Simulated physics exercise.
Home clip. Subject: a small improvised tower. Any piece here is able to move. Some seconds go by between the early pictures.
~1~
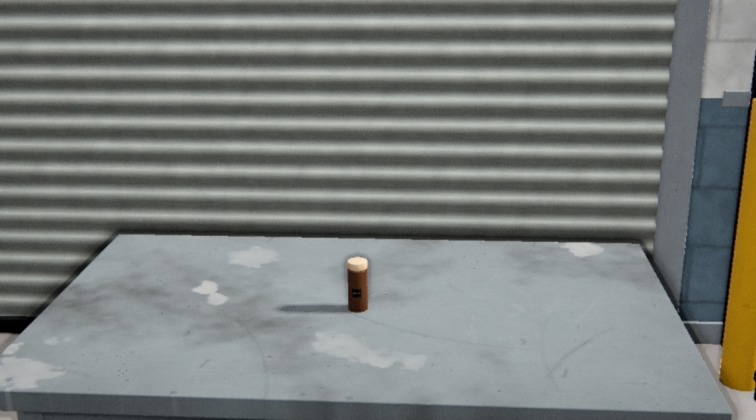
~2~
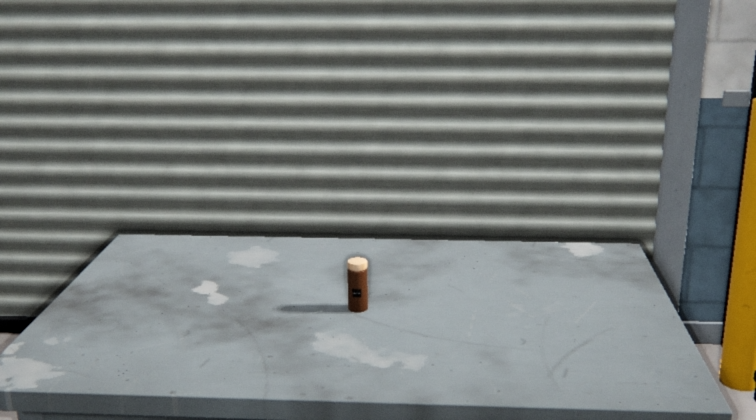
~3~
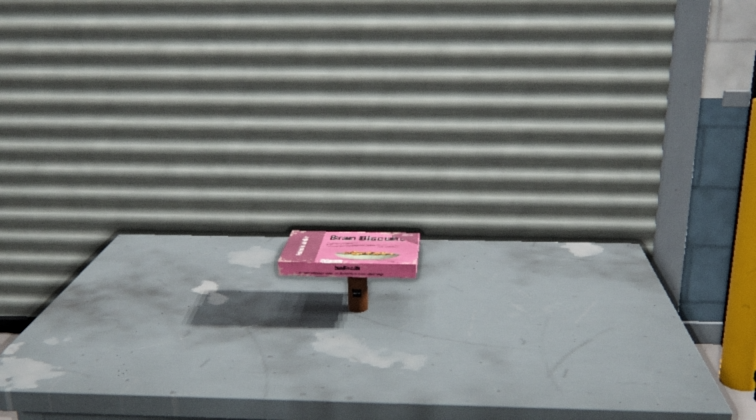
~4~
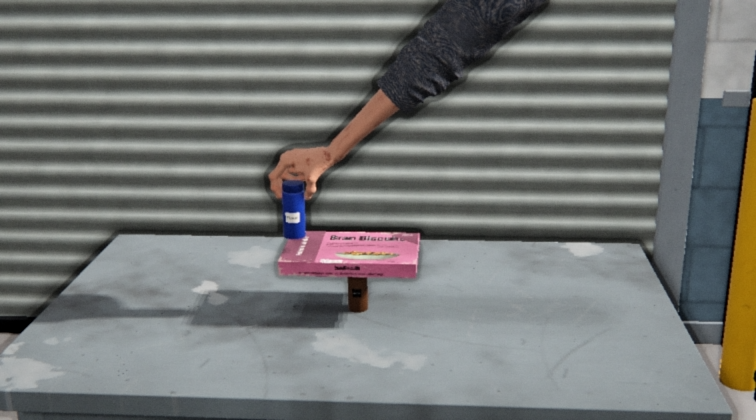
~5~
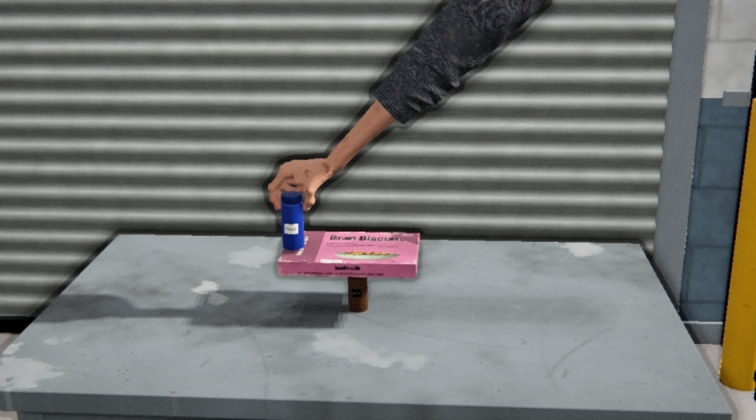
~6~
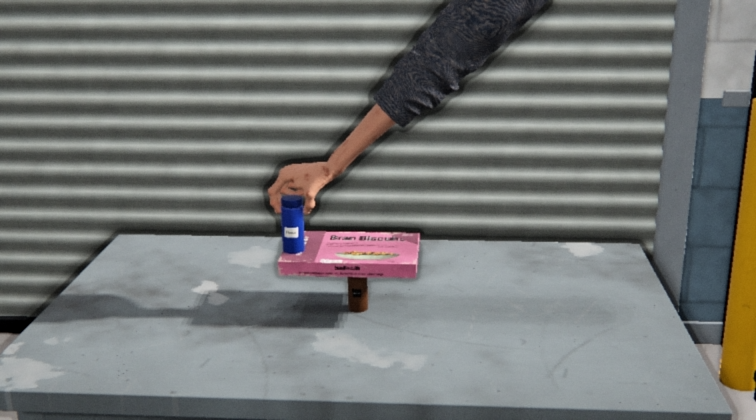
On a scuffed grey table before a corrugated shutter, a small brown shaker stands alone, and then a pink biscuit box lies across its top. A hand reaches in from the upper right with a blue shaker, lowers it onto the box's left end and keeps hold of it.
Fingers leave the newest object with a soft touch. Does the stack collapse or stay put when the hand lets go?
Fails to stand.
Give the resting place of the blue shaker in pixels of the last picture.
Roughly pixel (203, 308) in the last picture.
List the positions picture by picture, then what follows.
The last thing is not in view yet; brown shaker (358, 285), in the first picture.
The last thing is not in view yet; brown shaker (358, 285), in the second picture.
The last thing is not in view yet; brown shaker (358, 285), in the third picture.
On its way; blue shaker (294, 210); brown shaker (358, 285), in the fourth picture.
On its way; blue shaker (293, 220); brown shaker (358, 285), in the fifth picture.
Set down, still held; blue shaker (293, 224); brown shaker (358, 285), in the sixth picture.
Then, 0.30 s later than the last frame, blue shaker now fallen; pink packet tilted by 46°.
Then, 0.50 s later than the last frame, pink packet tilted by 39°; brown shaker tilted by 12°.
Then, 0.70 s later than the last frame, pink packet now fallen; brown shaker on its side.
When it is over, fallen, blue shaker, brown shaker and pink packet. End places, in pixels of the last picture, blue shaker near (203, 308). The stack loses its balance.
